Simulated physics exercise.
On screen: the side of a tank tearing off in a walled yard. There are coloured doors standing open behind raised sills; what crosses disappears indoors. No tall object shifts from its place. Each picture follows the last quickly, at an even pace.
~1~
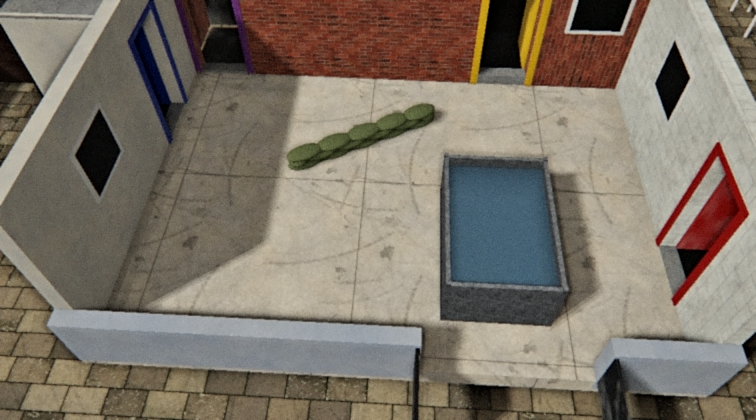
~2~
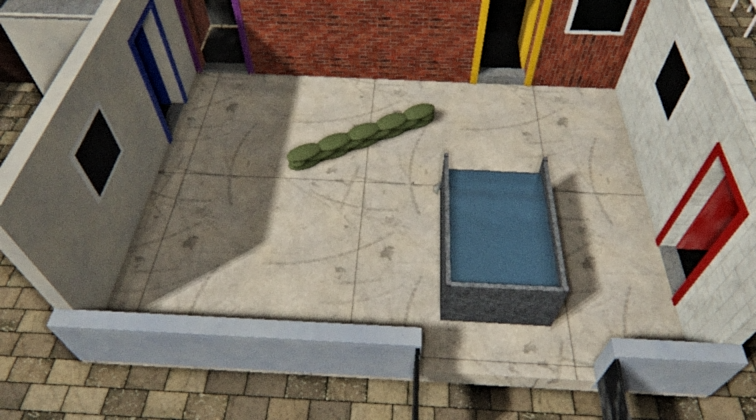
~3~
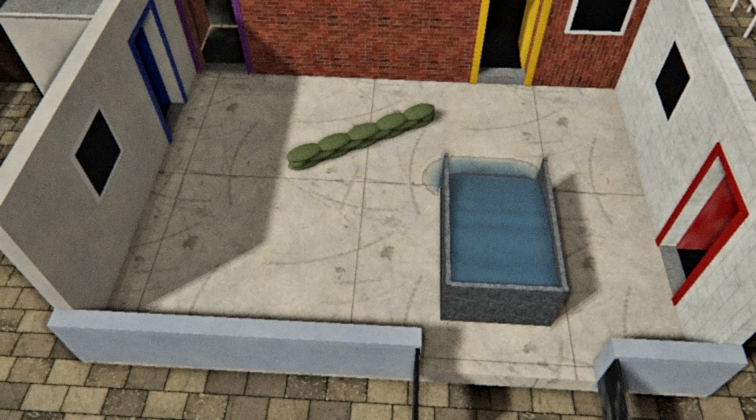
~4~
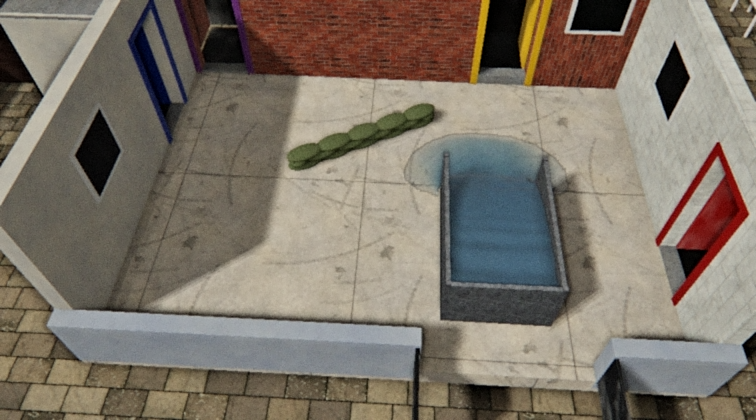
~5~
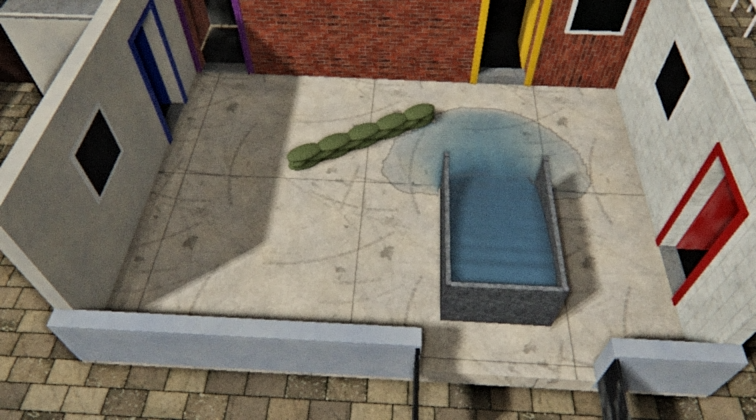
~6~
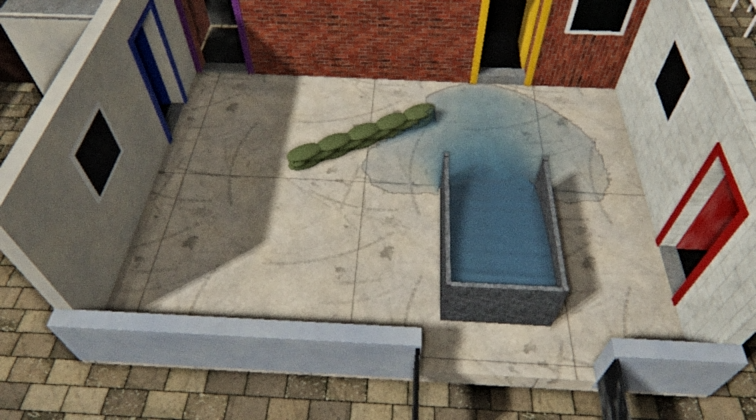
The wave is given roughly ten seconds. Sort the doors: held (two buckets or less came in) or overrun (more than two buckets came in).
Sorted: Blue door overrun, purple door held, red door overrun, yellow door overrun.
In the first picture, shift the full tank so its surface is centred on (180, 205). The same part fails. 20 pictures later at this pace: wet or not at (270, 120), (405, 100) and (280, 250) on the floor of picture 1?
Taking the three spots in turn, I'd say drenched, then drenched, then spared.
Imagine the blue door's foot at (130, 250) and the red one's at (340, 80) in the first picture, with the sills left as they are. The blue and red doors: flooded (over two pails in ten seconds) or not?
Note - blue ends up short of it; red ends up short of it.
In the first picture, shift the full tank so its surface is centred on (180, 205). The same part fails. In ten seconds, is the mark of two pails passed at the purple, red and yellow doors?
My answer is that the purple door ends up above, the red door ends up beneath and the yellow door ends up beneath.
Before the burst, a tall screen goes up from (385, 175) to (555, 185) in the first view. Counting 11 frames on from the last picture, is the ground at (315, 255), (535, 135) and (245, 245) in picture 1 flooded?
Results in sequence: Swamped / bone-dry / swamped.
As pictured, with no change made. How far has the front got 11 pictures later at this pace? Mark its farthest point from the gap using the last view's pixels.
Best guess: Near (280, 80).
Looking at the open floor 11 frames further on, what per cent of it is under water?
Share estimate: About 35 per cent.
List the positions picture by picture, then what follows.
The open tank at (500, 220) is whole and still, in the first picture.
The front is at (437, 191), out from the gap on the open tank's far side, in the second picture.
The front is at a hidden place, out from the gap on the open tank's far side, in the third picture.
The front is at (440, 141), out from the gap on the open tank's far side, in the fourth picture.
Water pours out on the open tank's far side and has run to (456, 111), in the fifth picture.
Water pours out on the open tank's far side and has run to (462, 87), in the sixth picture.
A moment on, water covers 25 % of the floor; the blue door not reached, the purple door not reached, the red door not reached, the yellow door over two buckets in.
Next, water covers 35 % of the floor; the blue door not reached, the purple door not reached, the red door not reached, the yellow door far over two buckets in.
Then, water covers 65 % of the floor; the blue door wet at the sill, nothing in, the purple door wet at the sill, nothing in, the red door wet at the sill, nothing in, the yellow door far over two buckets in.
Later, water covers 85 % of the floor; the blue door over two buckets in, the purple door under two buckets in, the red door under two buckets in, the yellow door far over two buckets in.
In the end, water covers 95 % of the floor; the blue door over two buckets in, the purple door under two buckets in, the red door over two buckets in, the yellow door far over two buckets in.
